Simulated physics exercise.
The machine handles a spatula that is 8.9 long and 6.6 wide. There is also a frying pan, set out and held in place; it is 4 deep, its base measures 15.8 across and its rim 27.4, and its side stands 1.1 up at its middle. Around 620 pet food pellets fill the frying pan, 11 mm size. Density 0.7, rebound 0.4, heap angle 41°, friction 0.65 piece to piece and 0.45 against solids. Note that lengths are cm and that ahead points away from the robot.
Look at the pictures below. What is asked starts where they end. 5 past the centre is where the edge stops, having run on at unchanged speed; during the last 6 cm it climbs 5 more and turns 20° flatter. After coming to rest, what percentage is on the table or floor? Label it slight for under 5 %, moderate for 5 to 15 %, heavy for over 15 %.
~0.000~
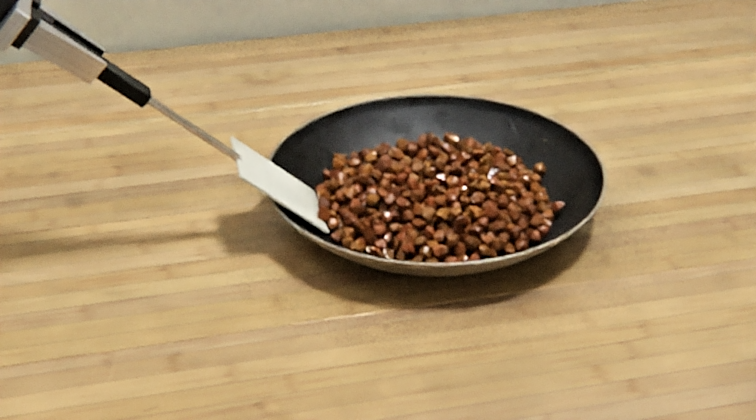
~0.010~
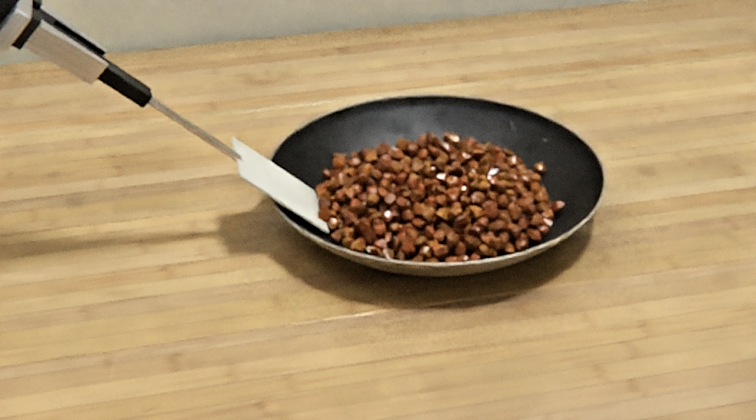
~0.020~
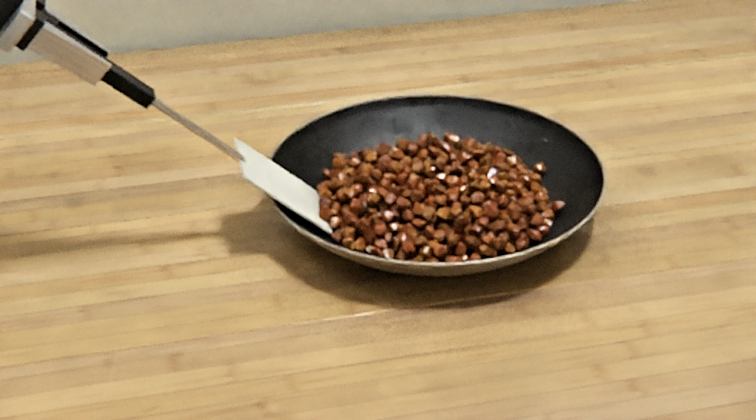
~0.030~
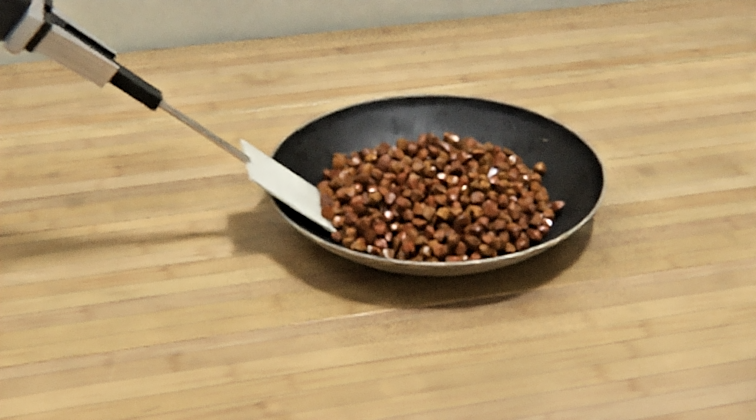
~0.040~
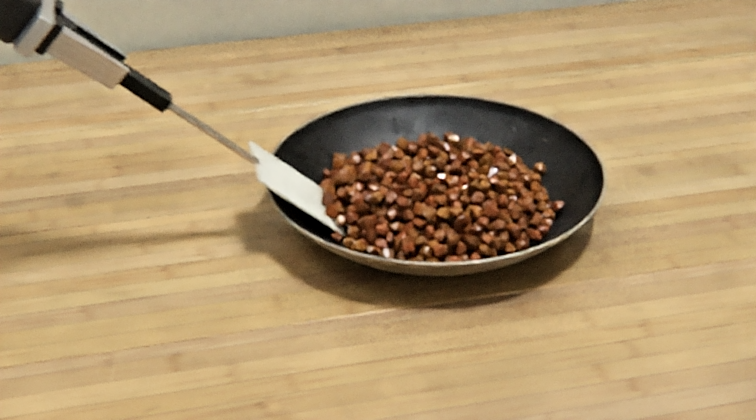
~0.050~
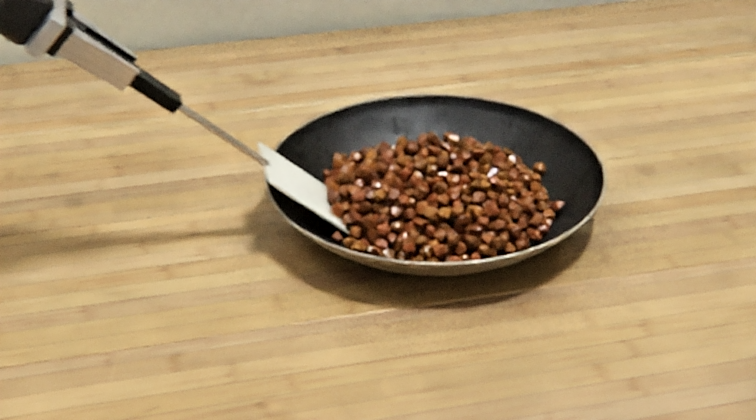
Label: Slight.
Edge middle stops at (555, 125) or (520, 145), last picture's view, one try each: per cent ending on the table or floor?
About 20 and 10 per cent.
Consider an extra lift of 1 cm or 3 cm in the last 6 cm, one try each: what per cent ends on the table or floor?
Result: Approx. 0 % and 0 %, one try each.
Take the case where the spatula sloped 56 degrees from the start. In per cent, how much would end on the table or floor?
Some 5 in a hundred.
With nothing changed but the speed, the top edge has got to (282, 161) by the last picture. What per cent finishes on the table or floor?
Roughly 10 per cent.
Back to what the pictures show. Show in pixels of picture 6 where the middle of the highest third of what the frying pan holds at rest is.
Roughly at (529, 172).
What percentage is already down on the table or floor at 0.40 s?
Roughly 2 percent.
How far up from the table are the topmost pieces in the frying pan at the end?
About 5.5 cm above the table.
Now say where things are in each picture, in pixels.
In the first picture, the spatula top edge at (236, 157), sloping 43°; upper third of the load around (431, 185), from x 320 to 560, top at y 135; 615 in the frying pan.
In the second picture, the spatula top edge at (236, 157), sloping 43°; upper third of the load around (431, 185), from x 320 to 560, top at y 135.
In the third picture, the spatula top edge at (239, 158), sloping 43°; upper third of the load around (431, 185), from x 320 to 560, top at y 135.
In the fourth picture, the spatula top edge at (246, 159), sloping 43°; upper third of the load around (431, 185), from x 320 to 560, top at y 135.
In the fifth picture, the spatula top edge at (255, 161), sloping 43°; upper third of the load around (429, 184), from x 325 to 560, top at y 135.
In the sixth picture, the spatula top edge at (264, 162), sloping 43°; upper third of the load around (425, 183), from x 325 to 560, top at y 135; 615 in the frying pan.
After 0.11 s, sloping 43°, highest piece 6 above the table; 615 in the frying pan.
After 0.17 s, sloping 35°, highest piece 7 above the table; 615 in the frying pan.
After 0.40 s, sloping 23°, highest piece 6 above the table; 601 in the frying pan, 10 on the table or floor, 4 on the blade or in flight.
After 1.45 s, sloping 23°, highest piece 5 above the table; 600 in the frying pan, 15 on the table or floor.
In the end, 600 in the frying pan, 15 on the table or floor. That is 2 % on the table or floor.
